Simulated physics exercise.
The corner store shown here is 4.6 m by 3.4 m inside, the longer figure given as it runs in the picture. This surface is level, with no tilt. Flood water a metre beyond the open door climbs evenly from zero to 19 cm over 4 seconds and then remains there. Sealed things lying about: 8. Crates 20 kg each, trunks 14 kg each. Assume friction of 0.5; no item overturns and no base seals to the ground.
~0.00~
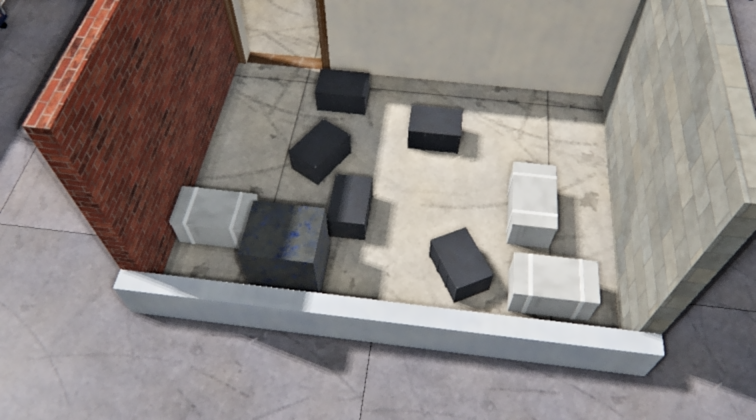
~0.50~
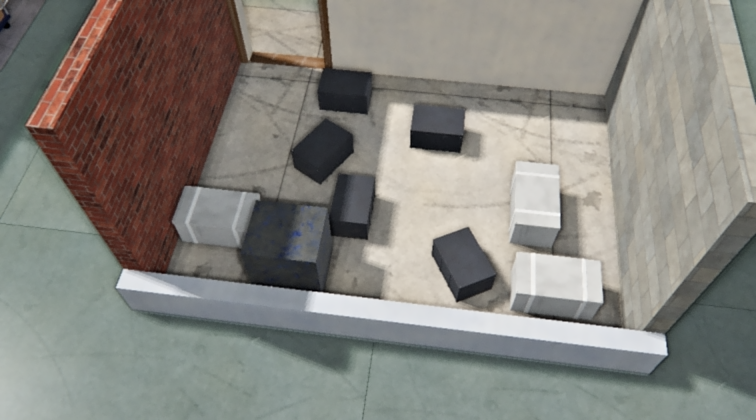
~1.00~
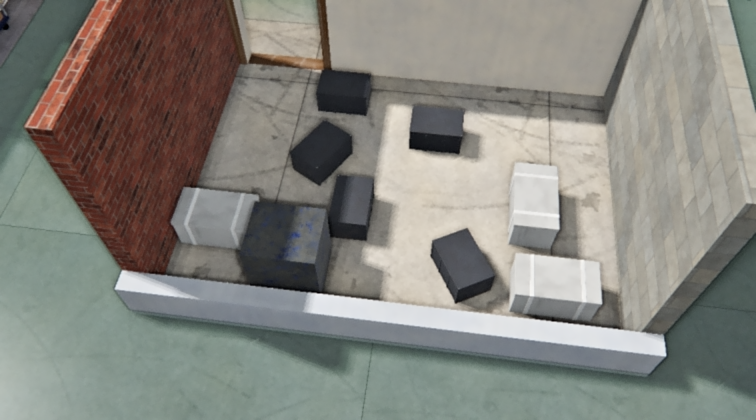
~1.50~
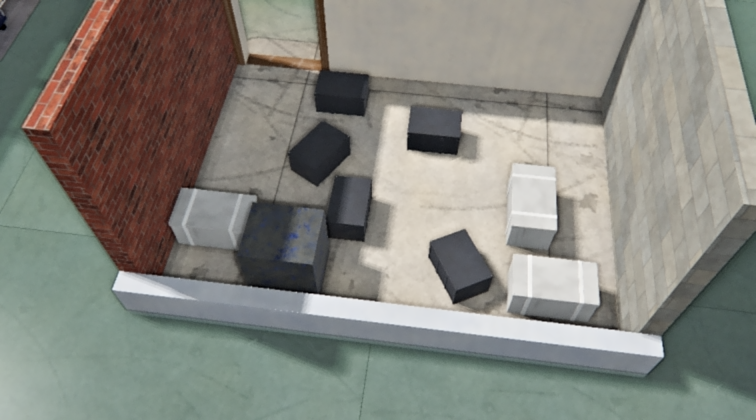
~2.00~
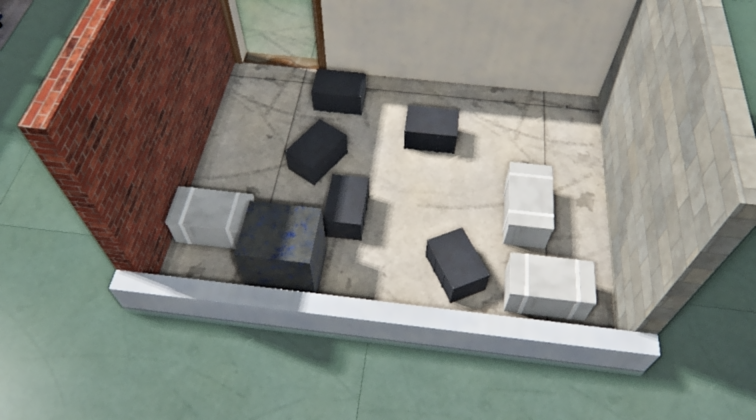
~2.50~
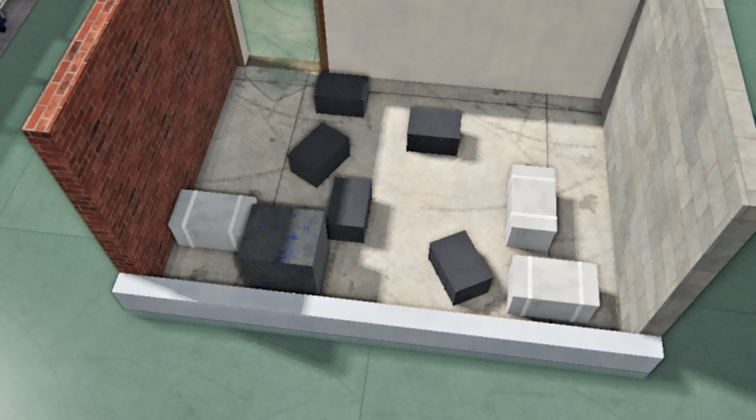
In this clip, dark and white boxes sit motionless inside an open-topped room with a red brick wall at left, while the floor outside changes from grey to green and the view shifts very slightly.
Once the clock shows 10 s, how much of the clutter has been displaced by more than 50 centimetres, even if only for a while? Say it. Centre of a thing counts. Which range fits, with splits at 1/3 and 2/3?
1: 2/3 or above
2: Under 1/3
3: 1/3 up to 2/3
Under 1/3 (2).
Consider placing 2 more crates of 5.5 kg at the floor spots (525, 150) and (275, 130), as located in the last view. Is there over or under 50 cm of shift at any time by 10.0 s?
Note: Item 1 below threshold; item 2 above threshold.
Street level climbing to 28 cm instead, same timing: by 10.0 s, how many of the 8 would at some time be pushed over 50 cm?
You'd get 5 in that case.
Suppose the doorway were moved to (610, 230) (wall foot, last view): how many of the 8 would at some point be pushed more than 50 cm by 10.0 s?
Count: 3.
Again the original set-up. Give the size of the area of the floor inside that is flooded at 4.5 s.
At that time the wet patch spans about 3.5 m2.
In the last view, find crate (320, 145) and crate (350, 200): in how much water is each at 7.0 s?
5 and 2 cm.
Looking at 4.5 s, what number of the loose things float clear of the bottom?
That would be 0 of them.
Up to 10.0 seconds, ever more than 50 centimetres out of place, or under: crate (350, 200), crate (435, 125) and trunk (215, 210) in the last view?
One by one: Above; below; above.
After 3.5 s 0 of 8 are over 50 cm from their spots; 0 afloat.
After 4.5 s 0 of 8 are over 50 cm from their spots; 0 afloat.
After 7.0 s 0 of 8 are over 50 cm from their spots; 1 afloat.
After 10.0 s 2 of 8 are over 50 cm from their spots, and 2 have been at some point; 1 afloat.
